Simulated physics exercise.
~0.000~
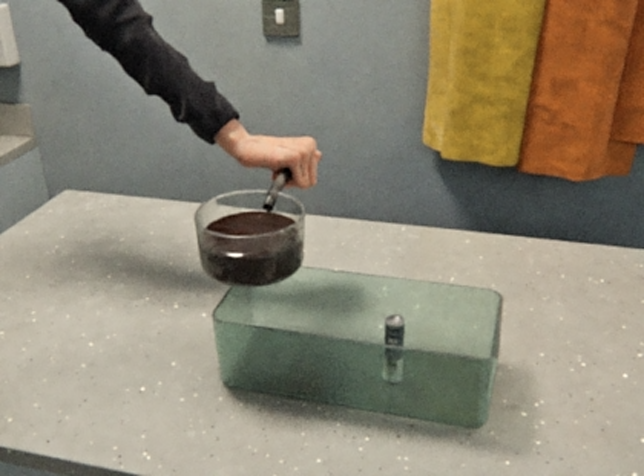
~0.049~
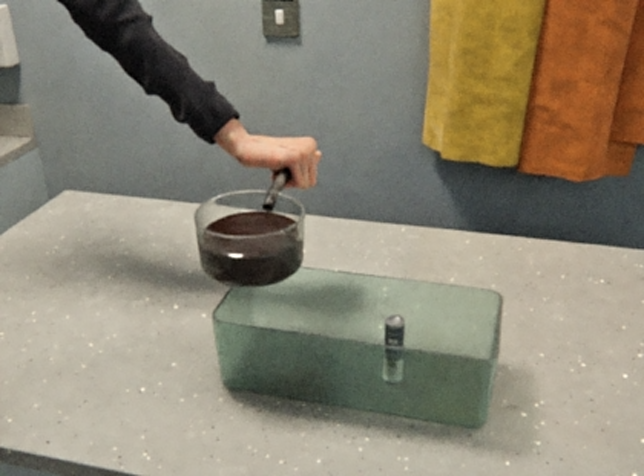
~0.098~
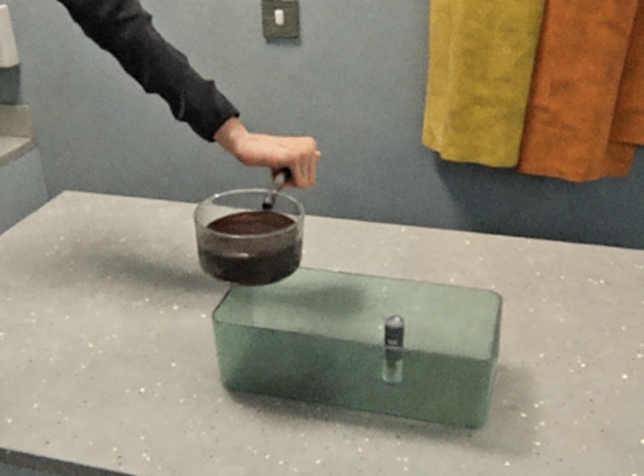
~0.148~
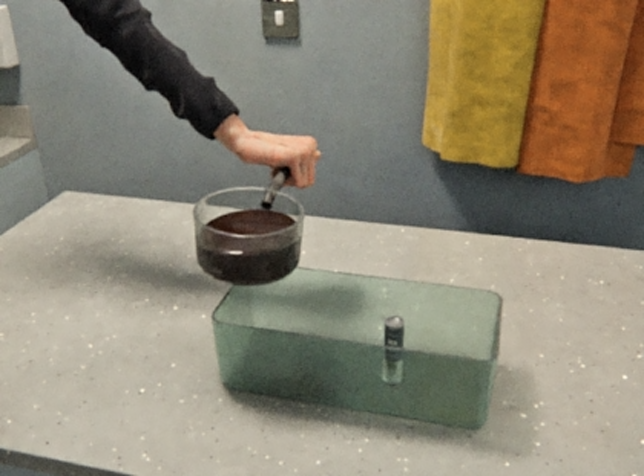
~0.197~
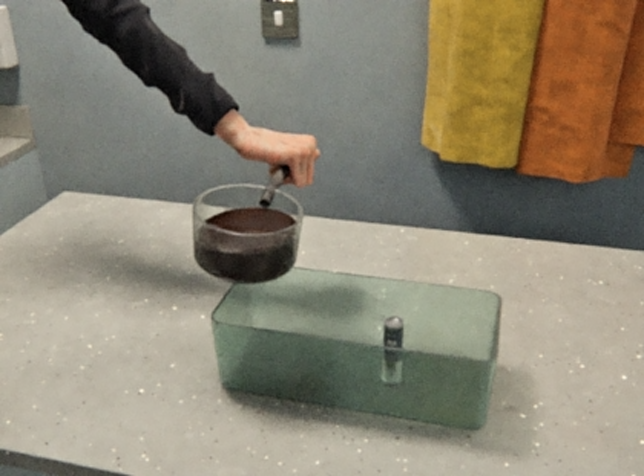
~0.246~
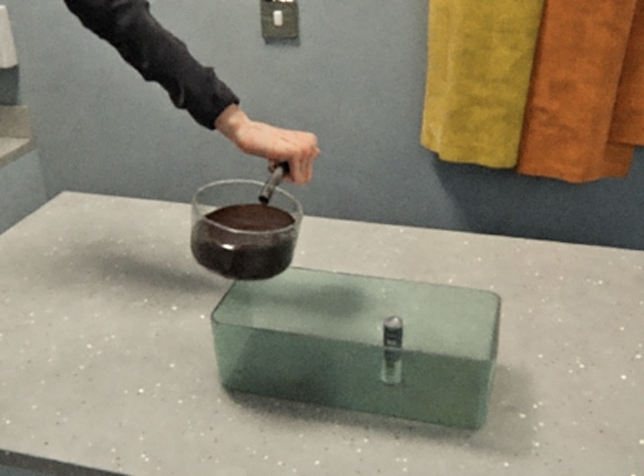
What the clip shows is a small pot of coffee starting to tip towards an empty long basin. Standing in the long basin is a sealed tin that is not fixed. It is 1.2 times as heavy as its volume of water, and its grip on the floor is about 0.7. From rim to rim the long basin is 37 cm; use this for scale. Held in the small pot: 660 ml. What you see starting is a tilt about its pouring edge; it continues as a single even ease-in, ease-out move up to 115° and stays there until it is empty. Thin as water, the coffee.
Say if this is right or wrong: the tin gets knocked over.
Right, it gets knocked over.
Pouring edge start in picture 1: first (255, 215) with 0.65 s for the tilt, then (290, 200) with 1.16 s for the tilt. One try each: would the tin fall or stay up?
First it tips over; then it tips over.
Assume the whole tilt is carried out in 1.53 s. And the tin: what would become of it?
Tips over.
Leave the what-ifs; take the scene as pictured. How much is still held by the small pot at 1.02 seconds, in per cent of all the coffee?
Around 10 in a hundred.
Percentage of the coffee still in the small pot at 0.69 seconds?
Around 70 percent.
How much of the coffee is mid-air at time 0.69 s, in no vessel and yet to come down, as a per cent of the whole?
I'd put it at about 28 percent.
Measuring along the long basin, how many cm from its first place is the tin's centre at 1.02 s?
Close to 2 cm.
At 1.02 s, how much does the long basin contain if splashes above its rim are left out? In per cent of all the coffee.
72 per cent or thereabouts.
By 0.69 s the tilt is 68° and 70 per cent is still to pour; the tin stands where it began.
By 1.02 s the tilt is 107° and 10 per cent is still to pour; the tin leans 27°.
By 1.37 s the tilt is 115° and 0 per cent is still to pour; the tin lies on its side.
By 1.74 s the tilt is 115° and 0 per cent is still to pour; the tin lies on its side.
At rest the tin lies on its side.
